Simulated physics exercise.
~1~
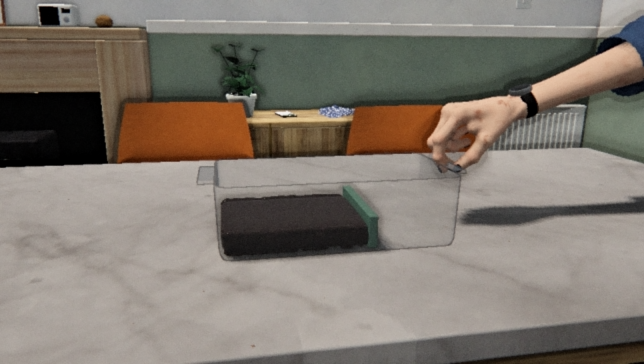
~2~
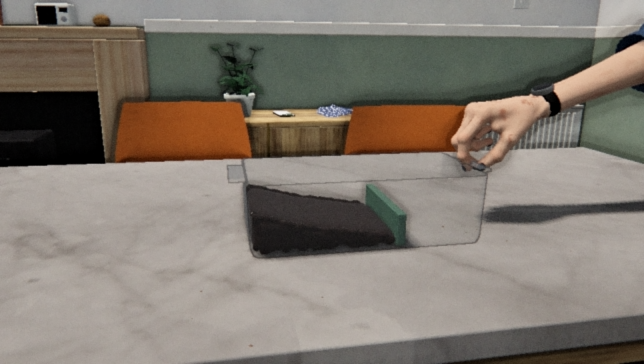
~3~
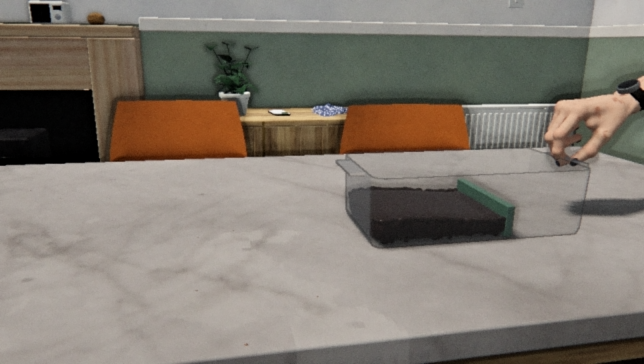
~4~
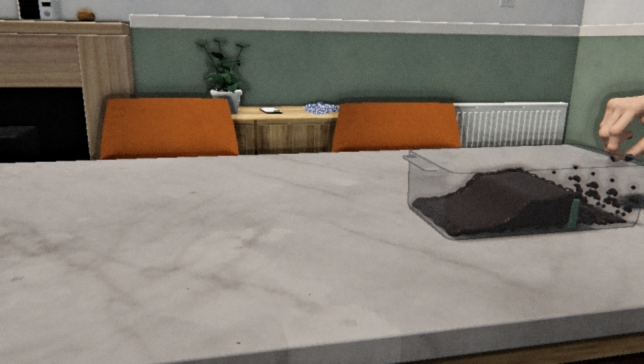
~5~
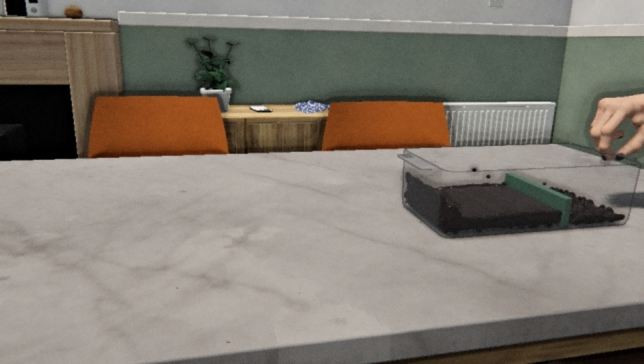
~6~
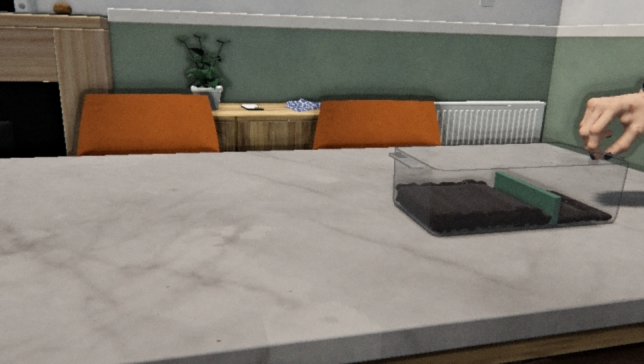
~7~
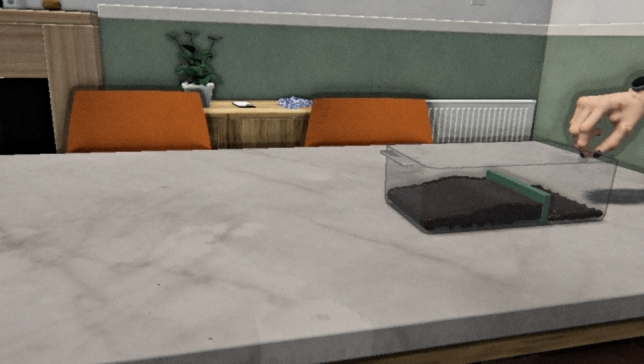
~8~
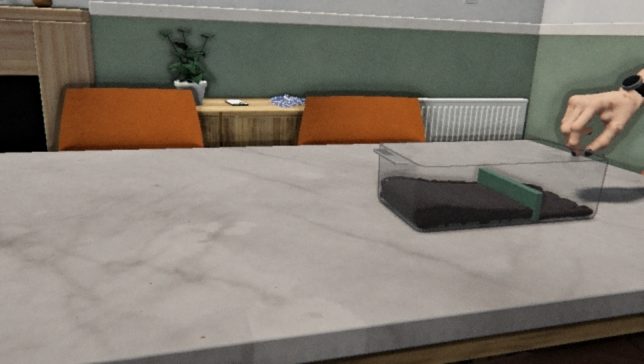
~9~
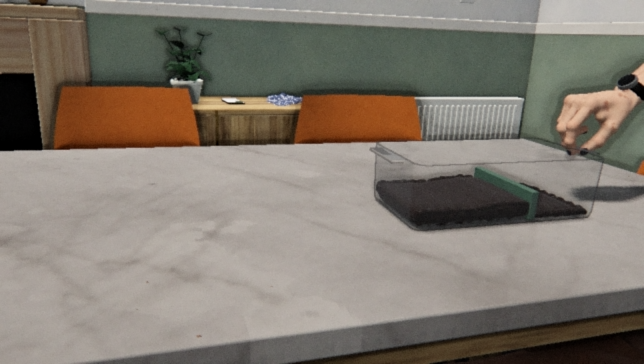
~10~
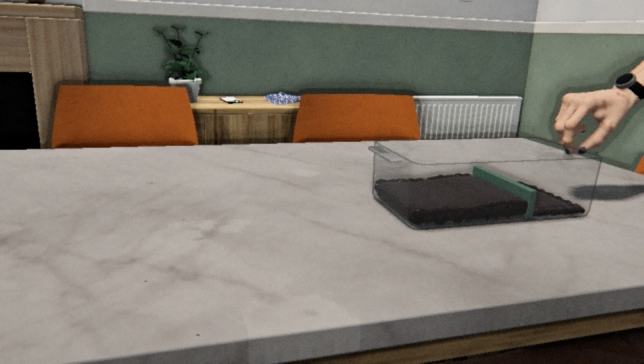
A hand slides a clear tub right, and dark contents spill over its green divider.
